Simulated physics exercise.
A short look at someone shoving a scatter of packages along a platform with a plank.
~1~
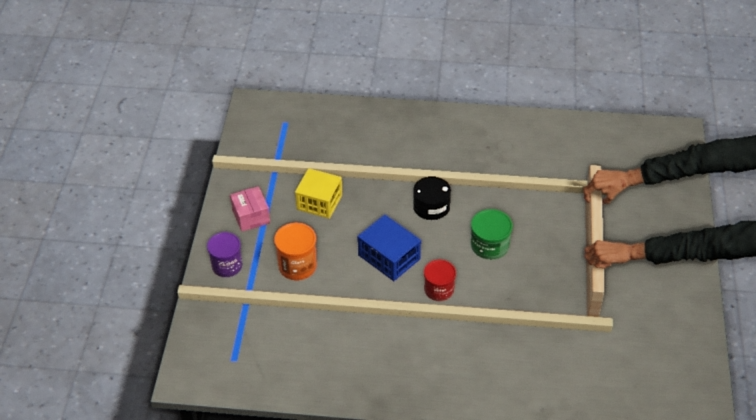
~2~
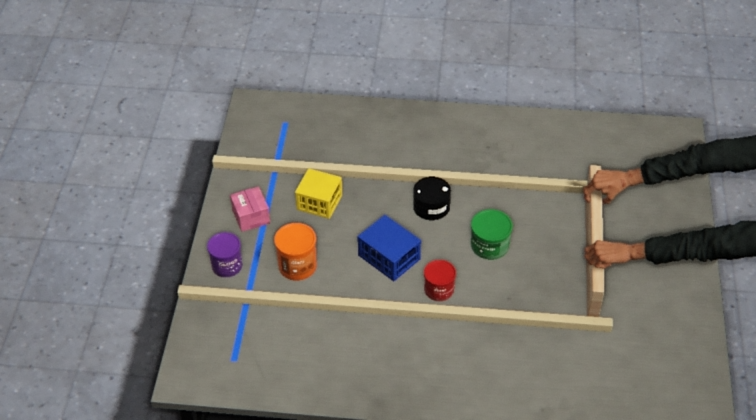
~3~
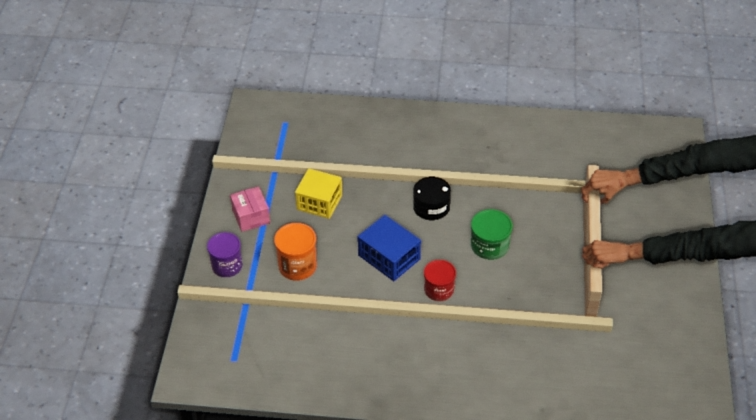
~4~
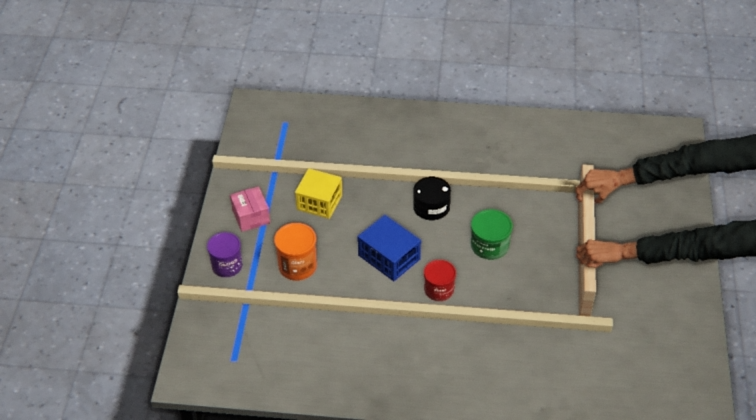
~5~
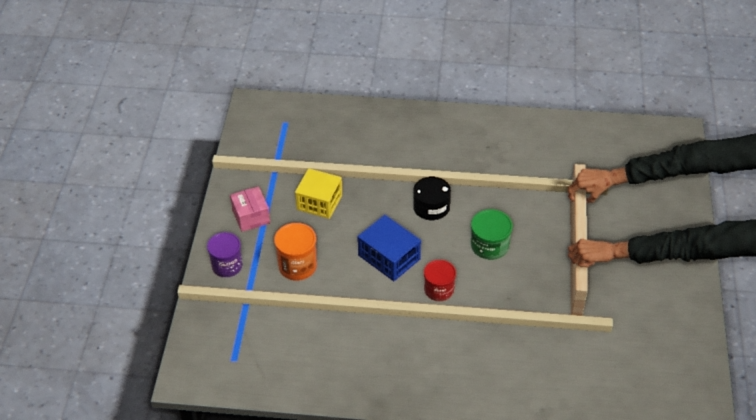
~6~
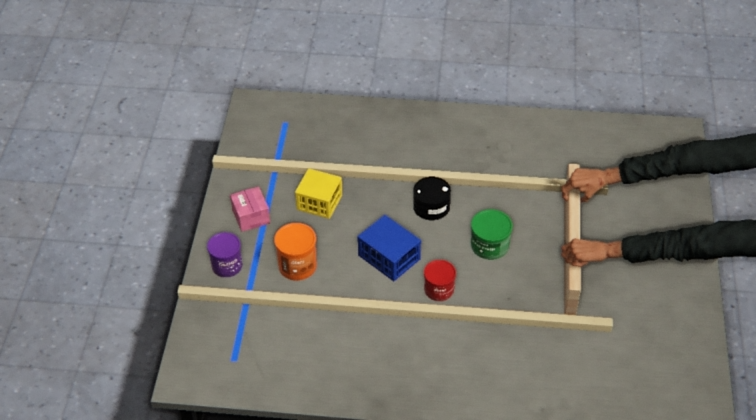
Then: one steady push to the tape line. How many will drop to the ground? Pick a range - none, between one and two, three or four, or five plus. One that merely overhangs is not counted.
Range: Between one and two.
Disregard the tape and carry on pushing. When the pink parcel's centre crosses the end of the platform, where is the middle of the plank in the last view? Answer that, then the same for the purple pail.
Roughly (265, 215); roughly (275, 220).
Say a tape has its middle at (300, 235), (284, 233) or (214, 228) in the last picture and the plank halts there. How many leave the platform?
You'd get 0, then 0, then 7.
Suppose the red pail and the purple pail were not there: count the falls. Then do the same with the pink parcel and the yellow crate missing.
Tally of falls: 1 for the first try, 1 for the second.
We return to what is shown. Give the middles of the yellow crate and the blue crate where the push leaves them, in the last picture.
(216, 194) and (225, 239), approximately.
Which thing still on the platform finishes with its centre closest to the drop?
That's the pink parcel.
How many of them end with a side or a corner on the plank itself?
At rest, 4 are in contact.
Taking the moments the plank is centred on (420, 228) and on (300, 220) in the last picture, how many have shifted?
The first number is 4, the next one 8.
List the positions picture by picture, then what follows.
The first frame shows purple pail (225, 255); pink parcel (250, 209); orange pail (296, 252); plank (594, 241); tape (262, 232).
The second frame shows pink parcel (250, 209); red pail (440, 281).
The third frame shows orange pail (296, 252); black canister (432, 198).
The fourth frame shows purple pail (225, 255); blue crate (389, 248).
The fifth frame shows pink parcel (250, 209); green pail (491, 235).
The sixth frame shows purple pail (225, 255); pink parcel (250, 209); orange pail (296, 252); plank (572, 239); tape (262, 232).
Soon after, none off yet; purple pail at rest near (225, 255); pink parcel at rest near (250, 209); orange pail at rest near (296, 252).
At rest, the number that fall off is one or two; fallen, purple pail.
